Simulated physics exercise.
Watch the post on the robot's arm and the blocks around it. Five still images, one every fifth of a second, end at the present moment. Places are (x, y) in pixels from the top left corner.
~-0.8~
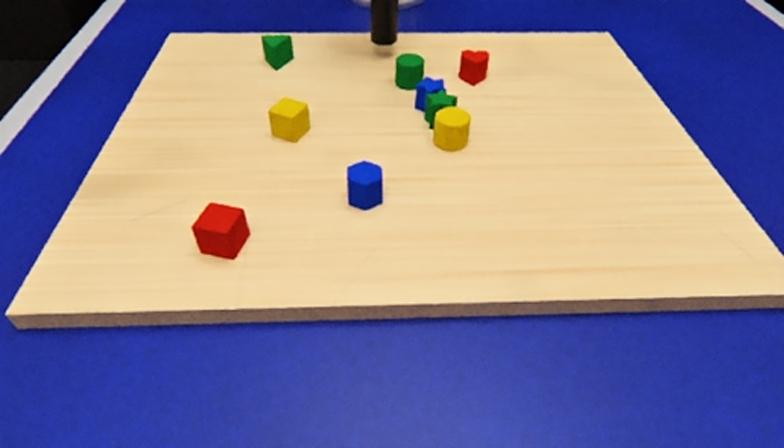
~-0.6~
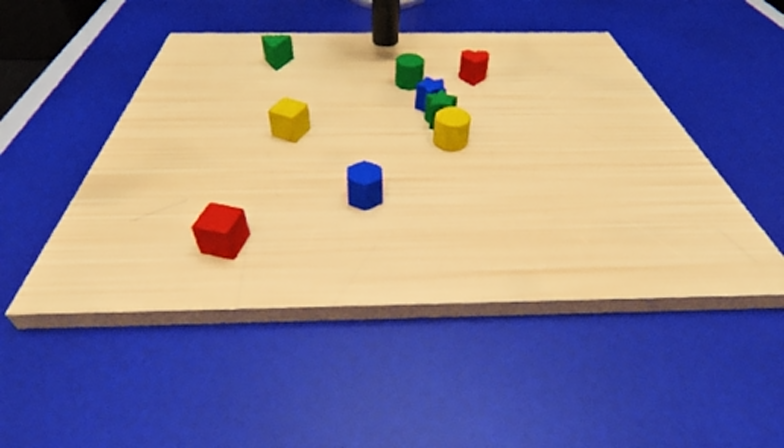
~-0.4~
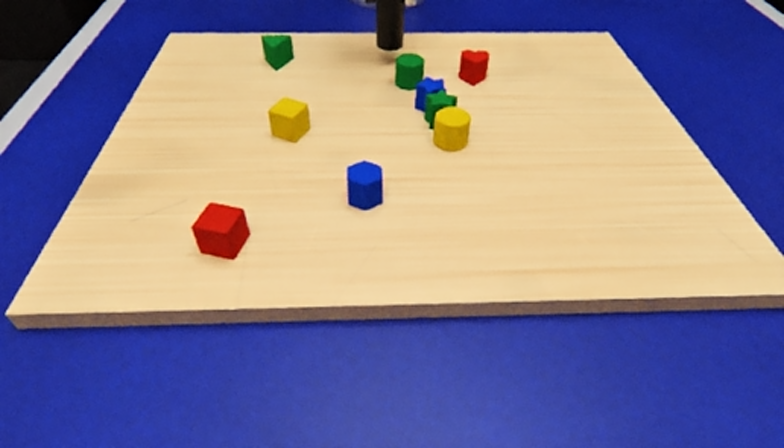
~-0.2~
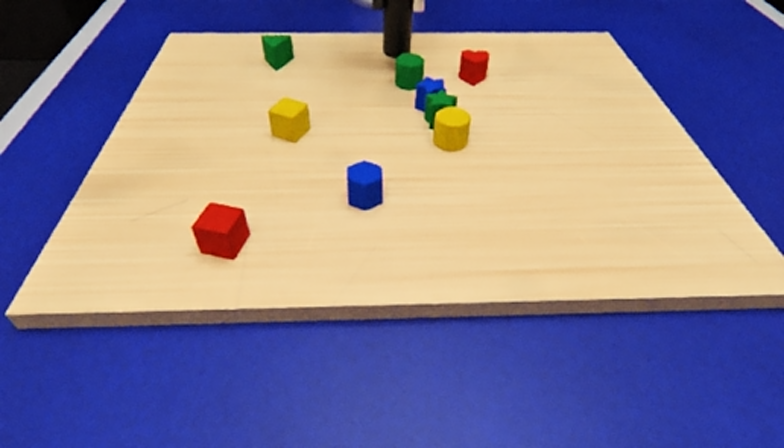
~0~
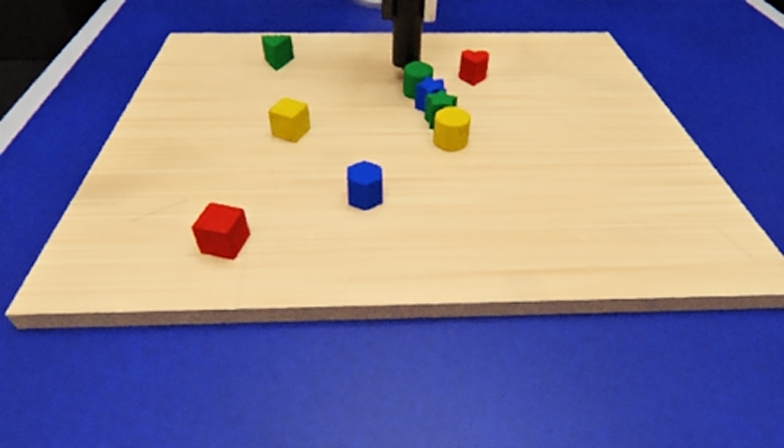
In this clip, a dark post on a robot's arm moves slightly right and toward the viewer above a wooden board of colored blocks, then nudges the green cylinder a short way toward the blue block near it.
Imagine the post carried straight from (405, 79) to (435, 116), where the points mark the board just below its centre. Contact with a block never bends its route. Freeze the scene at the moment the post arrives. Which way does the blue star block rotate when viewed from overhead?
Verdict: Counterclockwise.
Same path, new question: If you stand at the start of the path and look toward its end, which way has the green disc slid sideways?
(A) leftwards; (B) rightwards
Answer: B.
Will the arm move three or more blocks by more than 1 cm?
That would be a yes.
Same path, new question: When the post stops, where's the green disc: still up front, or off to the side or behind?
By then it is in front of the post.
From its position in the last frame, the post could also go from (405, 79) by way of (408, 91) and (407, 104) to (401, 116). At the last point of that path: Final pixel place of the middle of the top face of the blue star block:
Its top centre is at about (465, 96).
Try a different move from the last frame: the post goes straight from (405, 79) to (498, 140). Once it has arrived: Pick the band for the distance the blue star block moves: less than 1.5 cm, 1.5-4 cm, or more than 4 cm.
It falls in the over 4 cm band.
On the path given first. Halfway along, post (420, 80); green disc (427, 88); blue star block (441, 101), turned 45° anticlockwise; green star block (464, 112), turned 20° anticlockwise; yellow disc (471, 131).
At the end, post (436, 99); green disc (440, 108); blue star block (450, 124), turned 30° anticlockwise; green star block (481, 128), turned 95° anticlockwise; yellow disc (493, 147).
